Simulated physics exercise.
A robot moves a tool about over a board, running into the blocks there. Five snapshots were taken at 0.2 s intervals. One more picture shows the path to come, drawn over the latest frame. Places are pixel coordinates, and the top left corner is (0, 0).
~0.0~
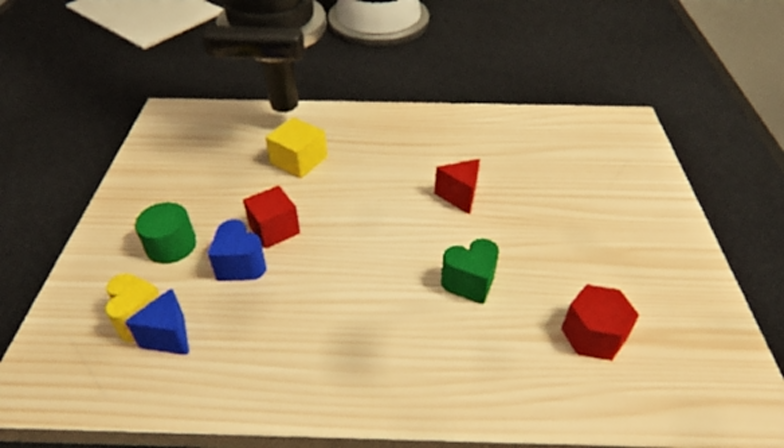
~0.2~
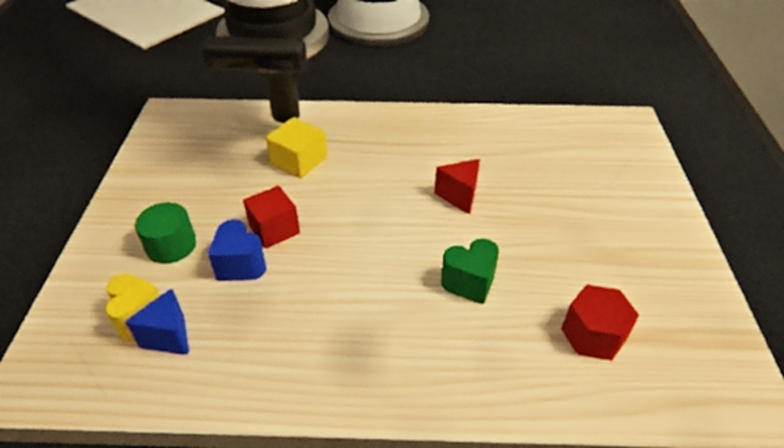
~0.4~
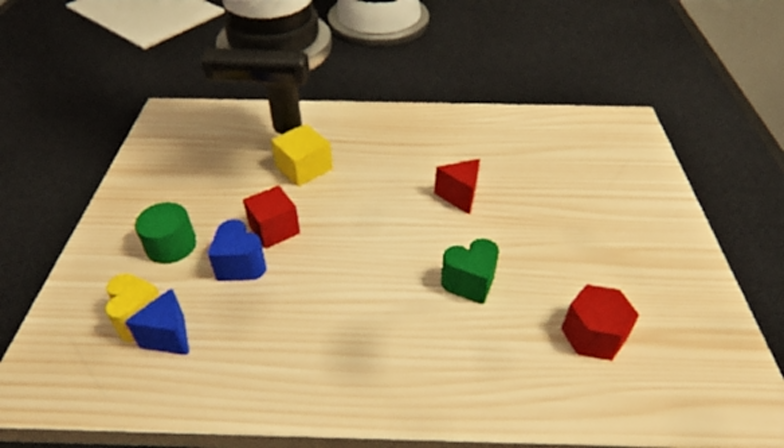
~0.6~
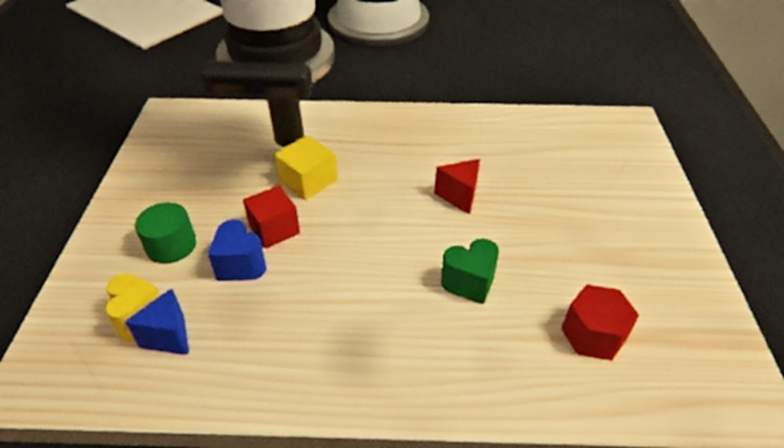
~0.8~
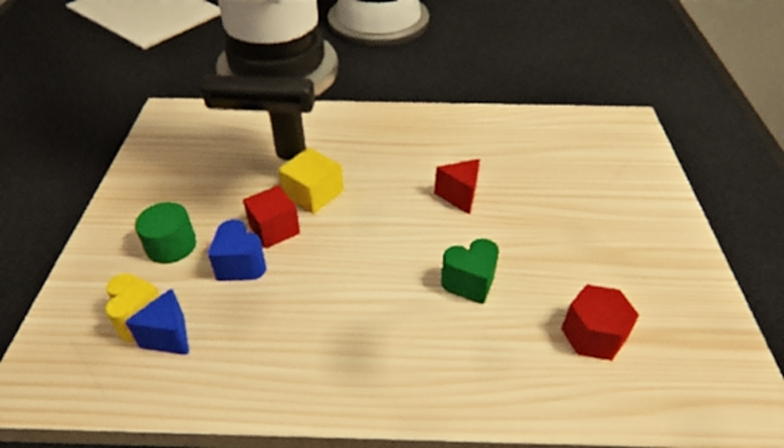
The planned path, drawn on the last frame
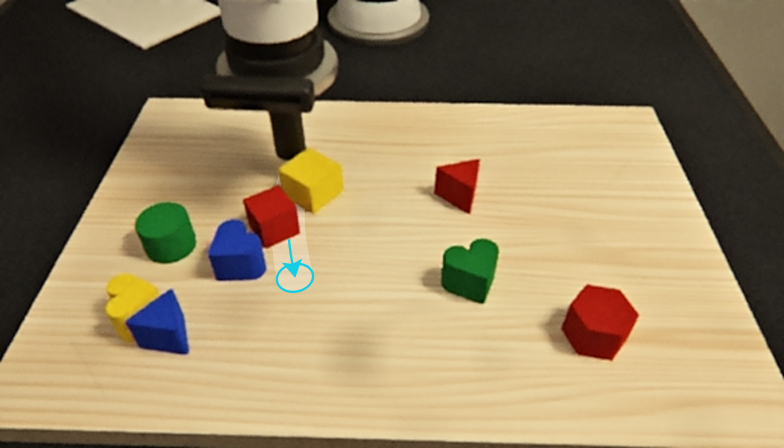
On a pale wooden board scattered with red, blue, green and yellow blocks, a robot's dark tool moves toward the yellow block near the back edge. It meets the block and pushes it a short way forward and slightly right, close to the red cube, while the other blocks stay still.
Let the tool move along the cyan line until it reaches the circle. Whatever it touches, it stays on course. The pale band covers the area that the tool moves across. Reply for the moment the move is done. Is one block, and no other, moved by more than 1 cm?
The answer is no.
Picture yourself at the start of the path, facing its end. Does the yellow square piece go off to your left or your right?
Over to the left.
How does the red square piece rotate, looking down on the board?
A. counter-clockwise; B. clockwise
B: Clockwise.
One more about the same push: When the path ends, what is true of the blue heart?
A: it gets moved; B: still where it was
Choice A: It gets moved.
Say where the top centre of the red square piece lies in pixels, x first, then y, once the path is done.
Around pixel (250, 269).
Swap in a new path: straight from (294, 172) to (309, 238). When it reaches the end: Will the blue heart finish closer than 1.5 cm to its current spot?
Answer: Yes.
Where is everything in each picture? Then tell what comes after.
The first frame shows tool tip (285, 106); block tops, blue heart (233, 239); red square piece (269, 203); yellow square piece (295, 133).
The second frame shows tool (286, 117); blocks unchanged.
The third frame shows tool (288, 128); yellow square piece (301, 141).
The fourth frame shows tool (290, 140); yellow square piece (305, 153).
The fifth frame shows tool (291, 153); blue heart (233, 239); red square piece (269, 203); yellow square piece (310, 166).
Path on the board, from (294, 172) through (288, 221) to (295, 278).
On the path given first. One third of the way, tool (286, 185); red square piece (267, 207); yellow square piece (322, 186), turned 30° anticlockwise.
Two thirds of the way, tool (285, 219); blue heart (212, 259), turned 30° clockwise; red square piece (255, 242), turned 25° clockwise; yellow square piece (326, 189), turned 45° anticlockwise.
At the end, tool (291, 258); blue heart (202, 265), turned 55° clockwise; red square piece (250, 269), turned 70° clockwise; yellow square piece (326, 189), turned 45° anticlockwise.
